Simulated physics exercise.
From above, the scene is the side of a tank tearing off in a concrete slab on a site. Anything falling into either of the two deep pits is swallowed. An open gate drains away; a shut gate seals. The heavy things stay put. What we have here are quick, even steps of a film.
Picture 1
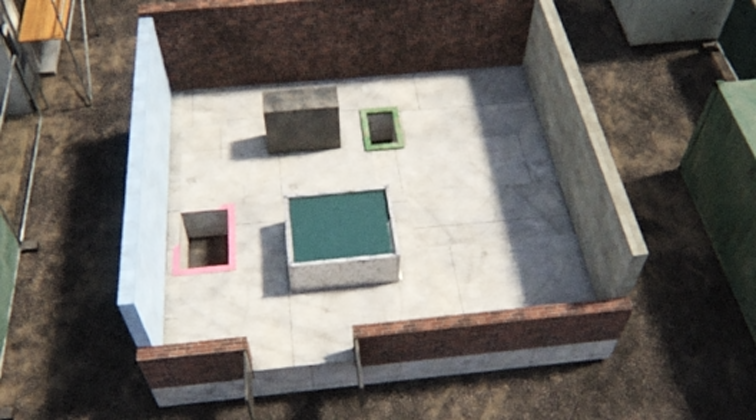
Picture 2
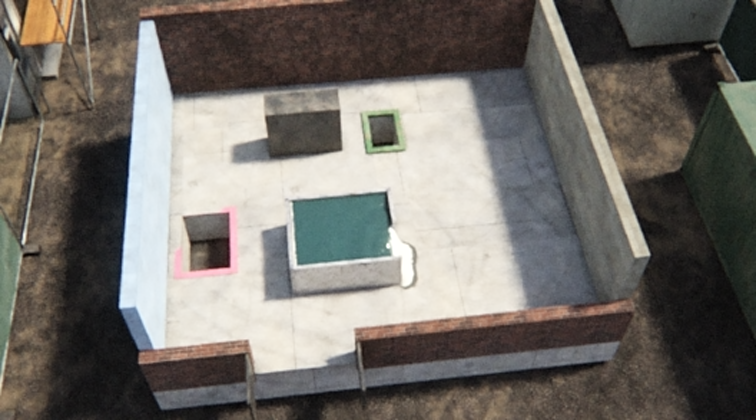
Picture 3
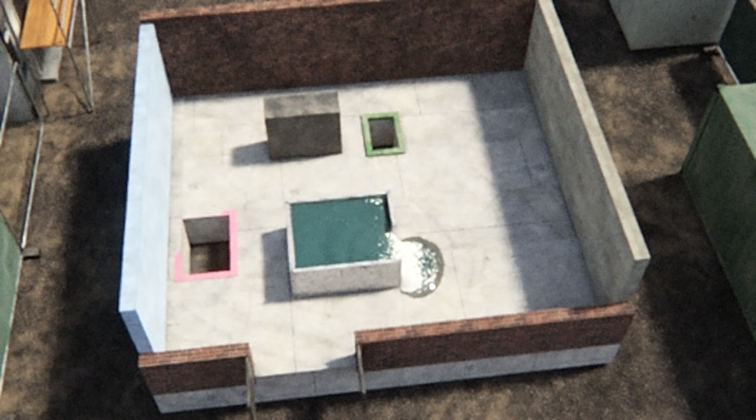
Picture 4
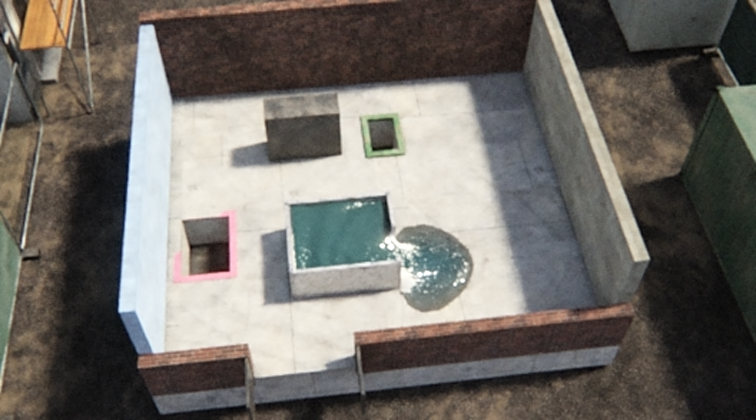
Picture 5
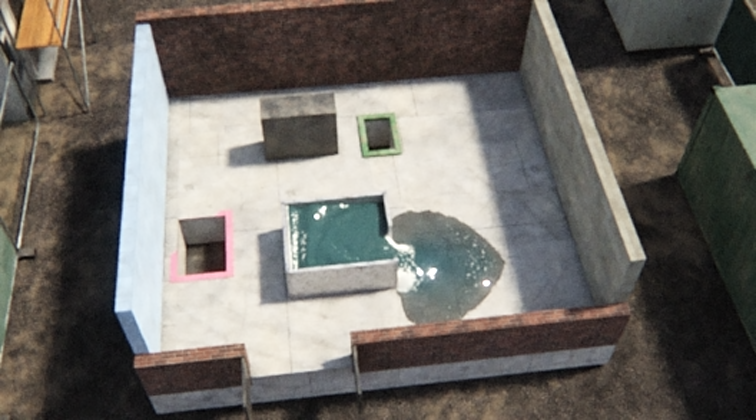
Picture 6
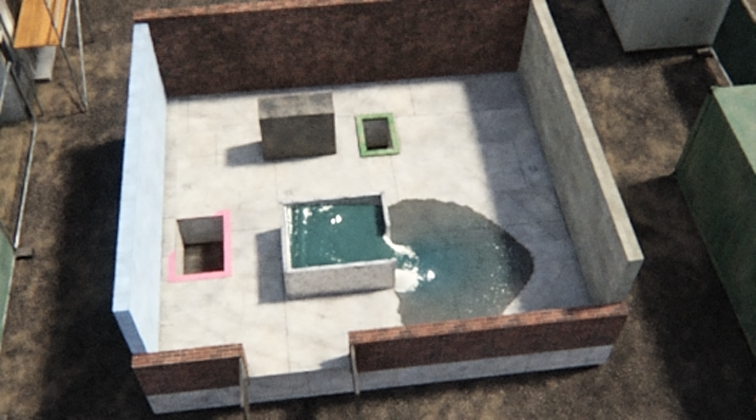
Water pours from the right side of a tank and spreads across the concrete slab.
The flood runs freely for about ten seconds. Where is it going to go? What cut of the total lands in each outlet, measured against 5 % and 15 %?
Result: The gate will drain shy of five per cent. The green pit will drain shy of five per cent. The pink pit will drain shy of five per cent.
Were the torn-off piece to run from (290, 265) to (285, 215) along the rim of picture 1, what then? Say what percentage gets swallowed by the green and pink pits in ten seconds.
Green 0 %, pink 50 %.
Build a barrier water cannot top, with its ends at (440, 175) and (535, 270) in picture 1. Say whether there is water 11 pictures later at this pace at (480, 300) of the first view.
Finding: Waterlogged.
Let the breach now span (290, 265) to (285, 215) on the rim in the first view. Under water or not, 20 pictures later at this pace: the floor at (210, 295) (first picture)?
At that point: Swamped.
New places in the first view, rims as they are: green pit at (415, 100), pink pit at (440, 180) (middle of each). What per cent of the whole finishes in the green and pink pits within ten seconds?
The green pit receives 4 per cent and the pink pit 12 per cent.
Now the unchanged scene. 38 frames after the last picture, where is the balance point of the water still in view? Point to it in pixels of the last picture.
Somewhere near (460, 216).
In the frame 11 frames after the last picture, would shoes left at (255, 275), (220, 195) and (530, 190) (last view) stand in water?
In that order, the three spots are high and dry, high and dry and soaked.
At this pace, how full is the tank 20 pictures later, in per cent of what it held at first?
Near 36 in a hundred.
A moment on, water covers 25 % of the floor; the gate 0 %, the green pit 0 %, the pink pit 0 %.
Next, water covers 25 % of the floor; the gate 0 %, the green pit 0 %, the pink pit 0 %.
Then, water covers 30 % of the floor; the gate 0 %, the green pit 0 %, the pink pit 0 %.
Later, water covers 50 % of the floor; the gate 0 %, the green pit 0 %, the pink pit 0 %.
In the end, water covers 75 % of the floor; the gate 1 %, the green pit 1 %, the pink pit 0 %.
